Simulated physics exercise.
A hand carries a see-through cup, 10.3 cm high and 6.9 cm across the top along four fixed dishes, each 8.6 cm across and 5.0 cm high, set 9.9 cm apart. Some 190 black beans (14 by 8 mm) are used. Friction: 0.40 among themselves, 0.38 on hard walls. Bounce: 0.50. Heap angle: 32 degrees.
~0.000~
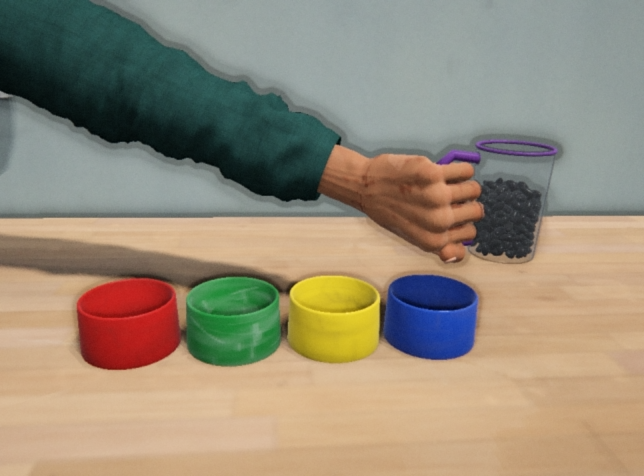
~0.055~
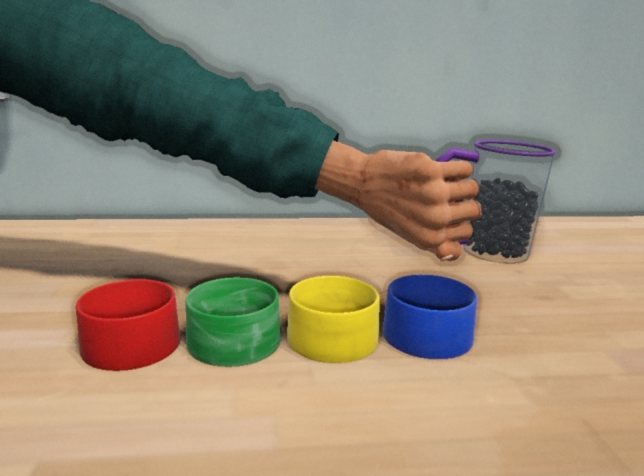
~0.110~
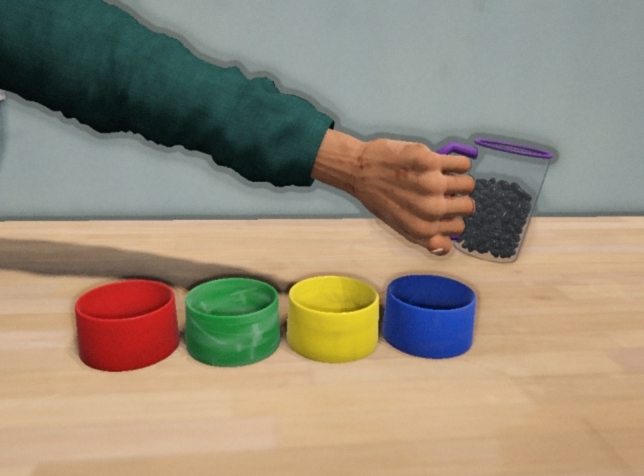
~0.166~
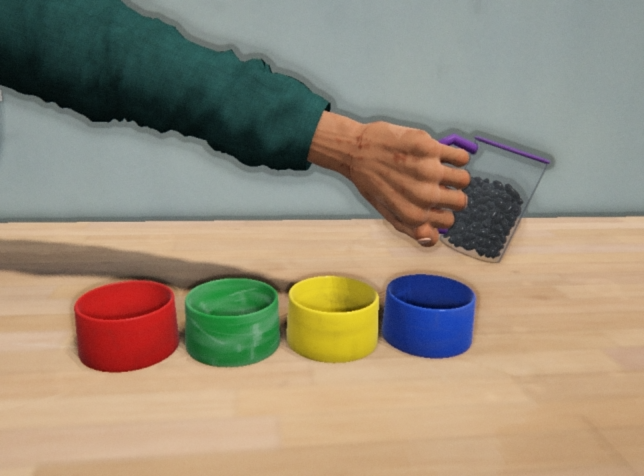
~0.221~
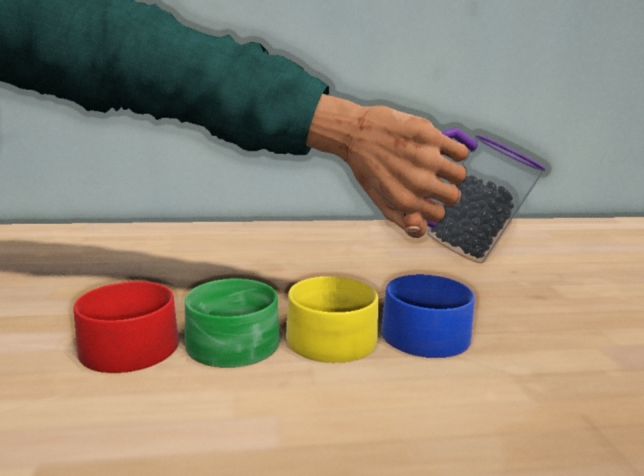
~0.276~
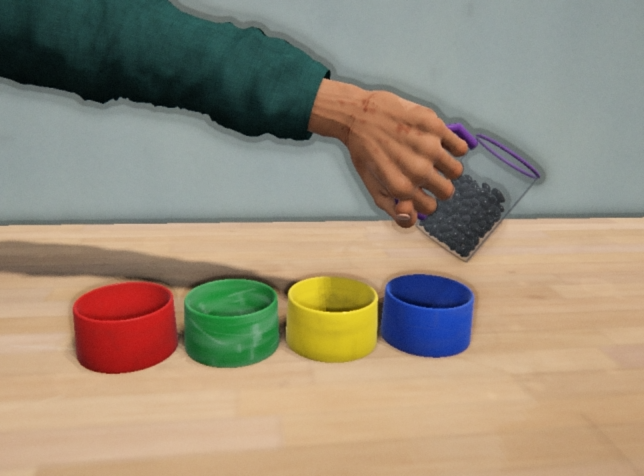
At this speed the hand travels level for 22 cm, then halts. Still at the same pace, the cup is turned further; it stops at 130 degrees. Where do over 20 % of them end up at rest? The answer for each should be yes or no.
Red - no, blue - yes, green - no, yellow - no, counter - no.
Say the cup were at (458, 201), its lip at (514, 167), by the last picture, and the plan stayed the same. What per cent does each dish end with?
In the end red holds 0, blue holds 0, green holds 0, yellow holds 100.
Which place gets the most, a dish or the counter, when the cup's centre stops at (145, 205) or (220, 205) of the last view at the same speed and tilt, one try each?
Blue; blue.
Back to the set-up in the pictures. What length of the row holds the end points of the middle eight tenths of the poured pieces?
5 cm.
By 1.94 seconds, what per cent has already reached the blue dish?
Estimate: Near 100 %.
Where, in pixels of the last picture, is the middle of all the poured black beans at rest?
Roughly pixel (424, 311).
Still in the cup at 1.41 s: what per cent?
Roughly 0 per cent, give or take.
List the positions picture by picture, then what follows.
The first frame shows cup at (508, 201), tilt 0 degrees, lip at (551, 148), moved 0.0 cm; middle of the pieces at (501, 216); blue dish at (433, 292); yellow dish at (335, 294); green dish at (233, 296); red dish at (127, 298).
The second frame shows cup at (505, 201), tilt 2 degrees, lip at (549, 149), moved 0.2 cm; middle of the pieces at (497, 216).
The third frame shows cup at (498, 201), tilt 8 degrees, lip at (546, 154), moved 0.7 cm; middle of the pieces at (490, 215).
The fourth frame shows cup at (490, 201), tilt 16 degrees, lip at (543, 160), moved 1.4 cm; middle of the pieces at (480, 213).
The fifth frame shows cup at (482, 201), tilt 25 degrees, lip at (538, 168), moved 2.1 cm; middle of the pieces at (470, 212).
The sixth frame shows cup at (473, 201), tilt 33 degrees, lip at (532, 176), moved 2.9 cm; middle of the pieces at (461, 210); blue dish at (429, 291); yellow dish at (333, 294); green dish at (231, 297); red dish at (124, 301). The cup turns about 155 degrees a second and travels 13 cm a second.
After 0.96 s, tilt 130 degrees; cup holds 50 %, blue 45 %.
After 1.41 s, tilt 130 degrees; cup holds 0 %, blue 100 %.
After 1.94 s, tilt 130 degrees; cup holds 0 %, blue 100 %.
At rest (2.2 s), red 0 %, blue 100 %, green 0 %, yellow 0 %, counter 0 %.
